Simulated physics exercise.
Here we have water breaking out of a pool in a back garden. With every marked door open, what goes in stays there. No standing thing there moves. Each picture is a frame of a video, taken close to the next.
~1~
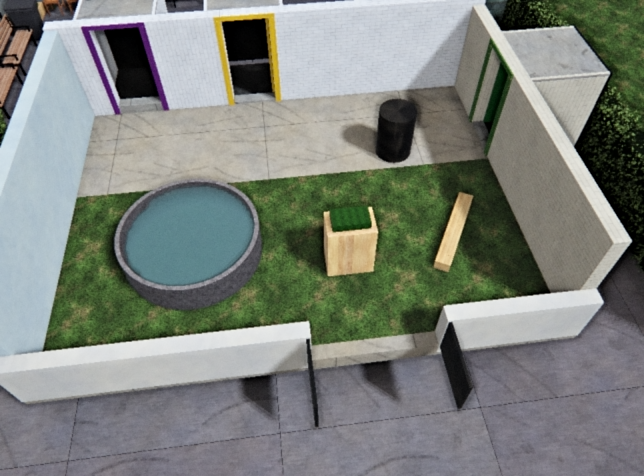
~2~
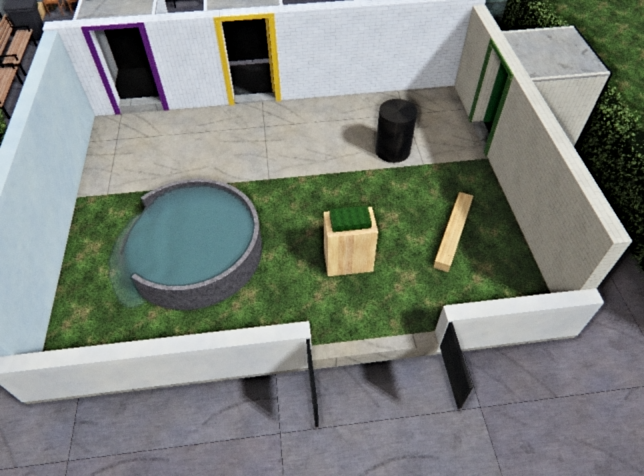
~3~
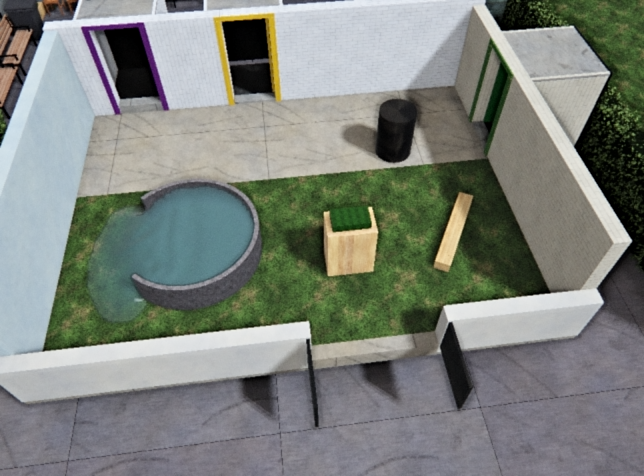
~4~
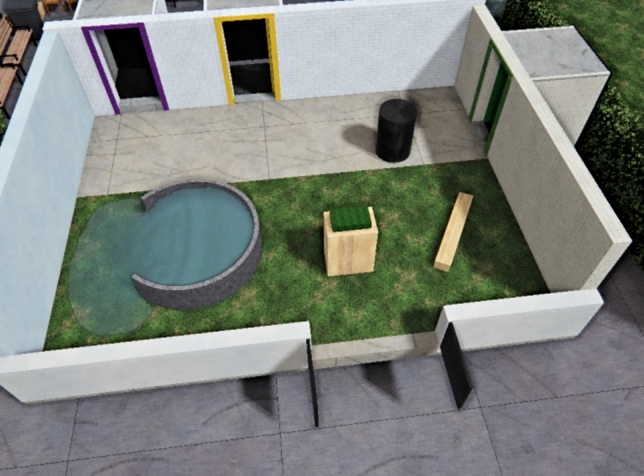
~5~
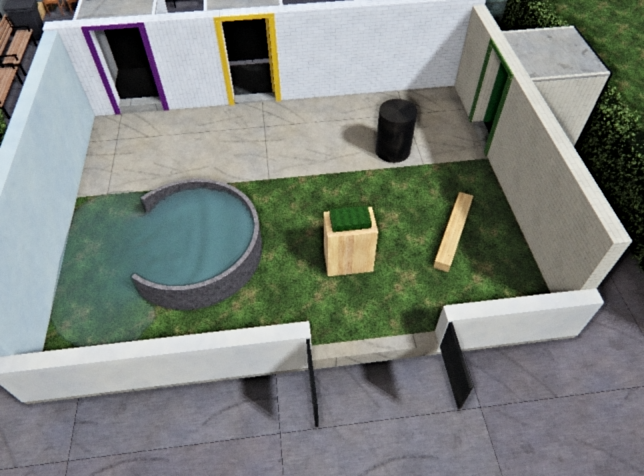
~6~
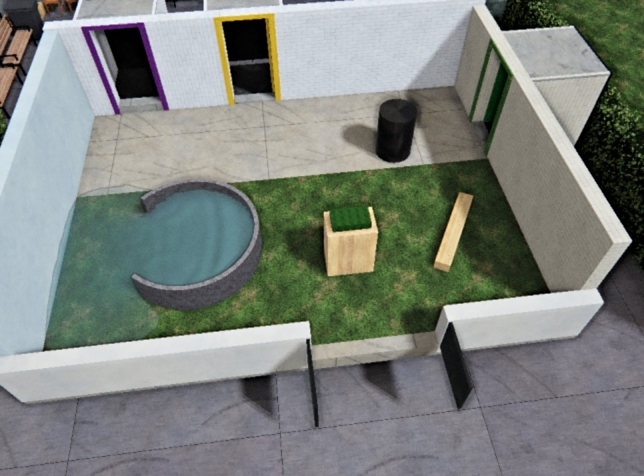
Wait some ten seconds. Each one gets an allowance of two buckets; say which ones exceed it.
Going through them: The purple door does not exceed it; the yellow door does not exceed it; the green door does not exceed it.
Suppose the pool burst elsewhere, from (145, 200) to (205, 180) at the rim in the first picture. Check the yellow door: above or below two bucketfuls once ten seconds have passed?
Yellow: Exceeds it.
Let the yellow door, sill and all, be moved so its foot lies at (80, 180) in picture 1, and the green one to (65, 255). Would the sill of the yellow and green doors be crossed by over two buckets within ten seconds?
I'd say the yellow remains short of it and the green beats the mark.
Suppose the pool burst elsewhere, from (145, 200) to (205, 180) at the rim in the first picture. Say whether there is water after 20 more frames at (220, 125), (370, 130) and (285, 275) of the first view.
Going through them one by one, I'd say waterlogged, then high and dry, then high and dry.
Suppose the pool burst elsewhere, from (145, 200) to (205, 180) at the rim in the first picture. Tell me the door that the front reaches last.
I'd go with the door marked green.
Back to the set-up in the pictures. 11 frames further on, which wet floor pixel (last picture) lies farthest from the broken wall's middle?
Pixel estimate: (95, 120).
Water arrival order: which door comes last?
It's the one in green.
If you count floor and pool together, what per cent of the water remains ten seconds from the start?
Near 96 percent, give or take.
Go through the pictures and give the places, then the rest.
In the first frame, still water in the round tank at (189, 233).
In the second frame, the front is at (138, 302), out from the gap at (128, 253).
In the third frame, water pours out at (128, 254) and has run to (129, 317).
In the fourth frame, the front is at (100, 330), out from the gap at (128, 254).
In the fifth frame, water pours out at (128, 254) and has run to (97, 199).
In the sixth frame, the front is at (77, 199), out from the gap at (128, 254).
A moment on, water covers 15 % of the floor; the purple door not reached, the yellow door not reached, the green door not reached.
Next, water covers 20 % of the floor; the purple door not reached, the yellow door not reached, the green door not reached.
Then, water covers 35 % of the floor; the purple door wet at the sill, nothing in, the yellow door wet at the sill, nothing in, the green door not reached.
Later, water covers 60 % of the floor; the purple door wet at the sill, nothing in, the yellow door wet at the sill, nothing in, the green door not reached.
In the end, water covers 90 % of the floor; the purple door wet at the sill, nothing in, the yellow door wet at the sill, nothing in, the green door under two buckets in.
